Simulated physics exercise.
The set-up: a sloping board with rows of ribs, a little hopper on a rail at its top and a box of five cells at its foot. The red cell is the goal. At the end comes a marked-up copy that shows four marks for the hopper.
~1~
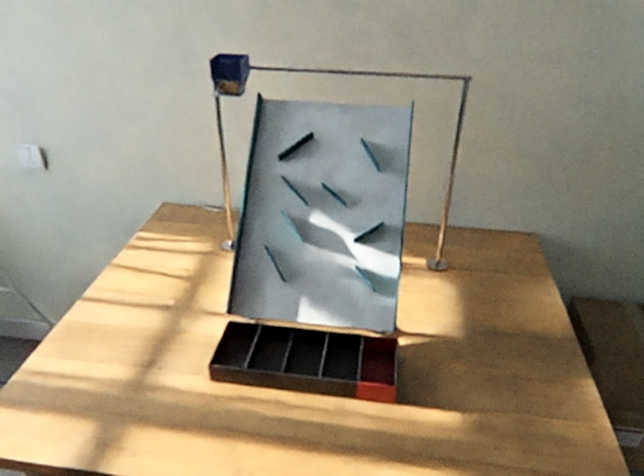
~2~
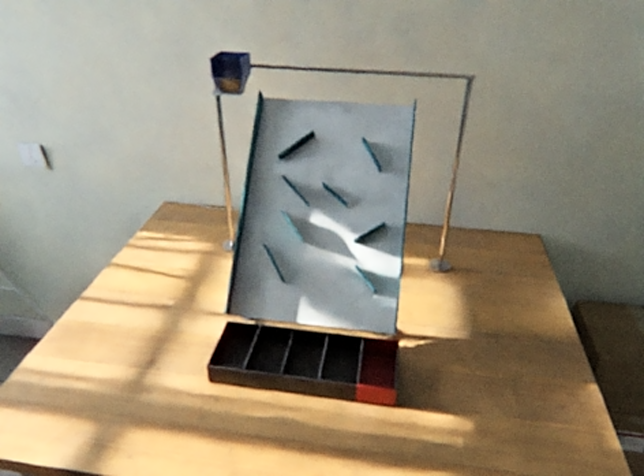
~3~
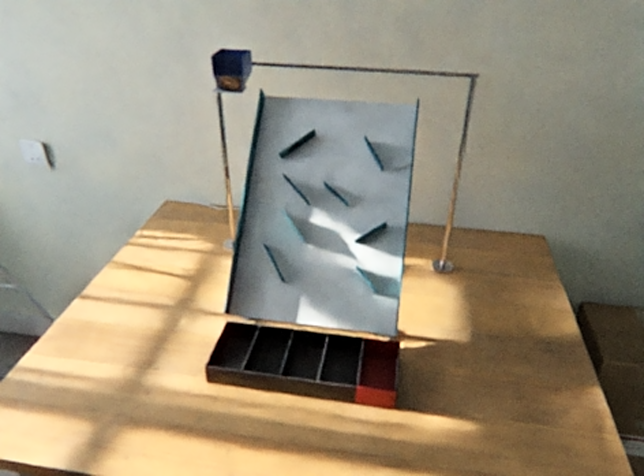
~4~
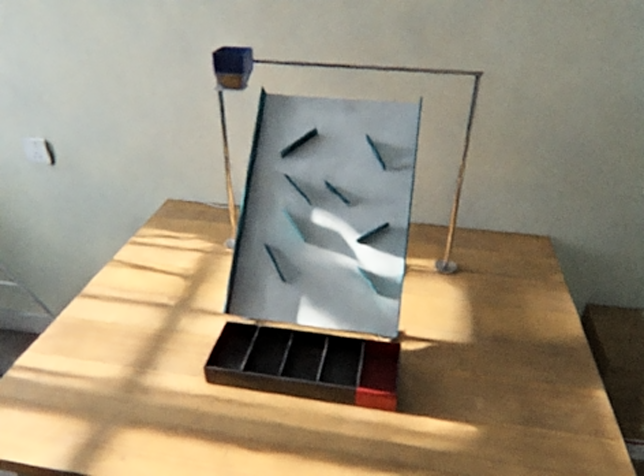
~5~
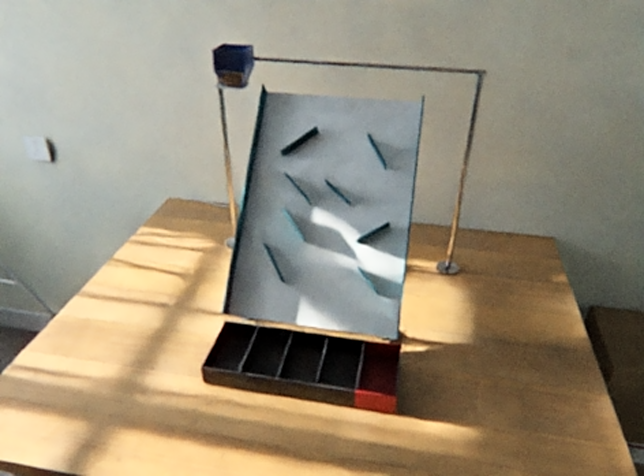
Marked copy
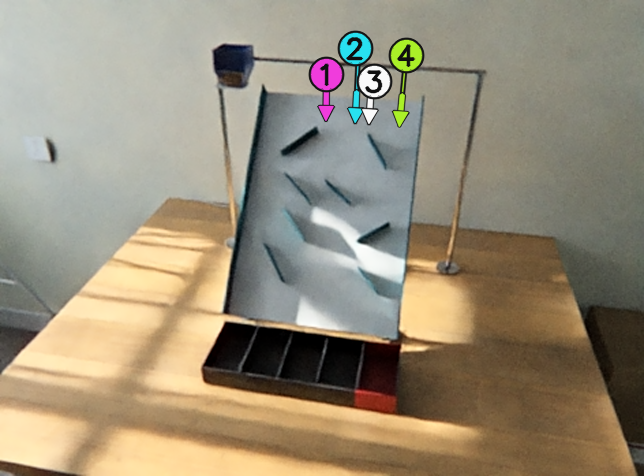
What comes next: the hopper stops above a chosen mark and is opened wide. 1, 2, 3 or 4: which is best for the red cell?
Best: 4.
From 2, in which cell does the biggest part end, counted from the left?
The third.
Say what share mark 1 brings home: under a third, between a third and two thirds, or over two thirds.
It is under a third.
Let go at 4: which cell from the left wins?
It is the fifth one.
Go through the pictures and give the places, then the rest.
The first frame shows hopper near (234, 88), allspice berries, door shut.
The second frame shows ribs (278, 155) to (313, 131), (363, 137) to (381, 167), (283, 175) to (307, 203).
The third frame shows ribs (324, 182) to (348, 203), (282, 210) to (303, 240), (355, 240) to (386, 222).
The fourth frame shows ribs (264, 243) to (283, 281), (358, 266) to (378, 293).
The fifth frame shows red cell near (375, 401), number 5 of 5 from the left.
On the marked copy, mark 1 meets the board at (326, 115); mark 2 meets the board at (355, 117); mark 3 meets the board at (369, 118); mark 4 meets the board at (399, 121).
With 1, a small share in the red cell, the bulk in other cells, a small share outside the box.
With 2, a small share in the red cell, the bulk in other cells, a small share outside the box.
With 3, close to a quarter in the red cell, close to half in other cells, close to a quarter outside the box.
With 4, the bulk in the red cell, a small share in other cells, a small share outside the box.
